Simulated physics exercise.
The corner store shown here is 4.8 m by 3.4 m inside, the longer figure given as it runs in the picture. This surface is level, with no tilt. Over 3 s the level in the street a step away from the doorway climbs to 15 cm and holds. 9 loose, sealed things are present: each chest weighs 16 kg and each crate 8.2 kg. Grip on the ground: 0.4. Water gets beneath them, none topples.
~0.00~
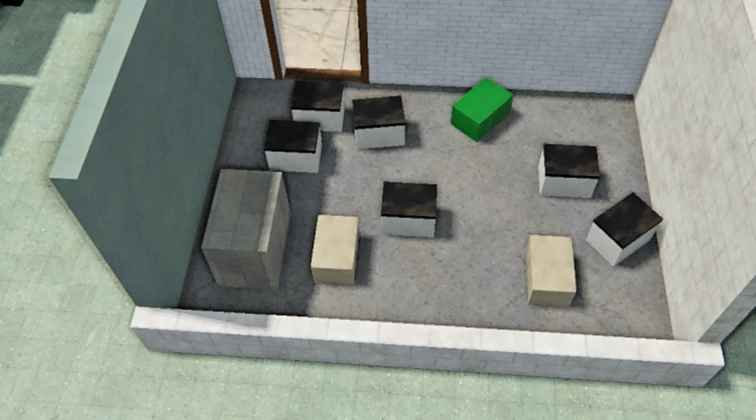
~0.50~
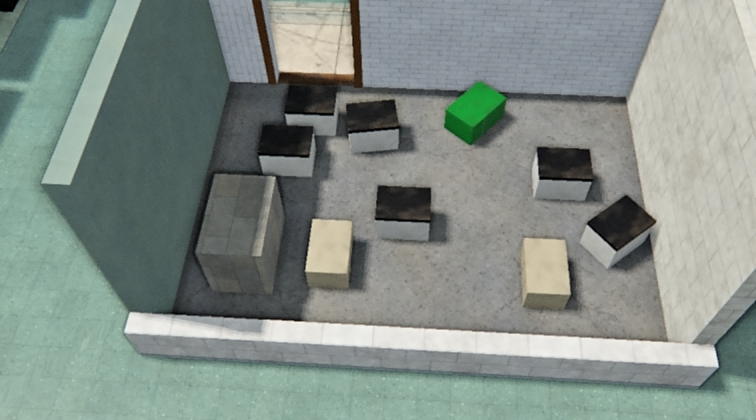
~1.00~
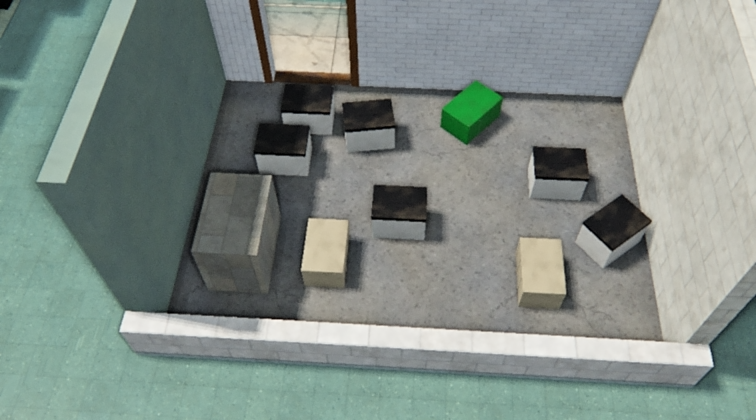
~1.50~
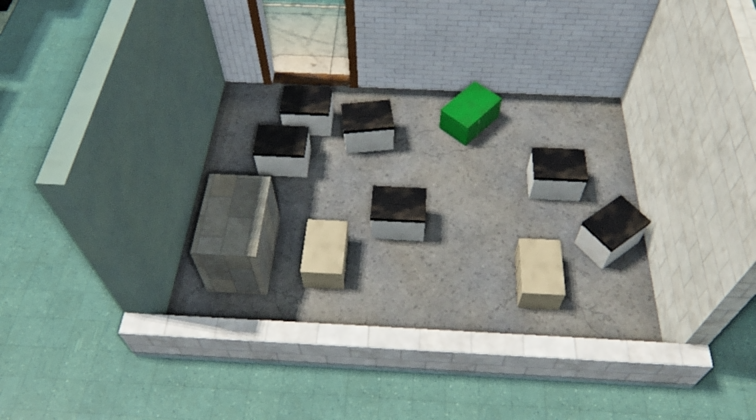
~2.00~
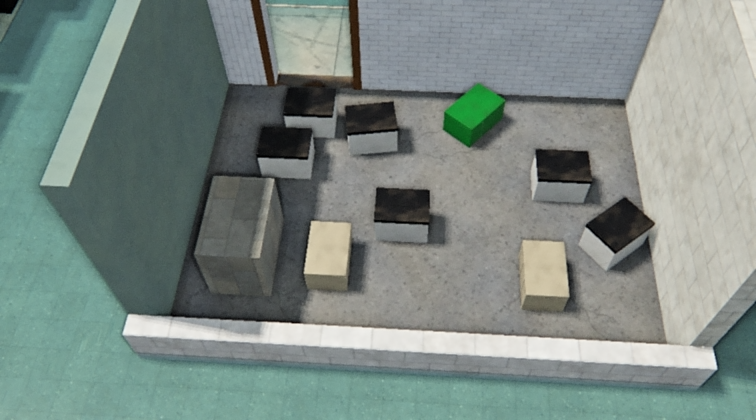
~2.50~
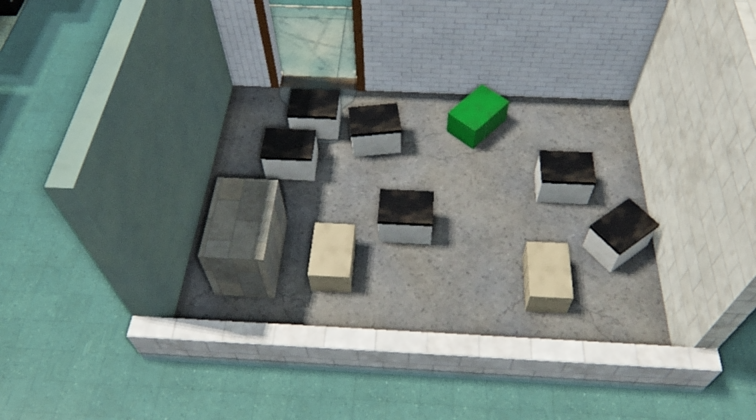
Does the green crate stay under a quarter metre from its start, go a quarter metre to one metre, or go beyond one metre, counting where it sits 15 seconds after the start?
A quarter metre to one metre.
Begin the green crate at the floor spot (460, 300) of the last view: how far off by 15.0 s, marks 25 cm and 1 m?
It goes a long way.
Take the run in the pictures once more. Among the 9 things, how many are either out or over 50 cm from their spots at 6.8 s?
At that moment it comes to 1.
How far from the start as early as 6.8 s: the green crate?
About 50 cm by then.
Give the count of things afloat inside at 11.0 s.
The number is 2.
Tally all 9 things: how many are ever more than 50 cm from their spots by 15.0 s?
I make it 6.
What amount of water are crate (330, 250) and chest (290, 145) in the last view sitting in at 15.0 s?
First roughly 7 cm, second roughly 10 cm.
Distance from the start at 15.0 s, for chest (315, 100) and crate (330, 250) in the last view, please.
They've ended up 350 cm and 250 cm away, in that order.
After 3.5 s the green crate is near (479, 107), 0.0 m from its start, aground; 0 afloat.
After 6.8 s the green crate is near (514, 129), 0.5 m from its start, aground; 0 afloat.
After 11.0 s the green crate is near (514, 129), 0.5 m from its start, aground; 2 afloat.
After 15.0 s the green crate is near (517, 116), 0.4 m from its start, afloat; 4 afloat.
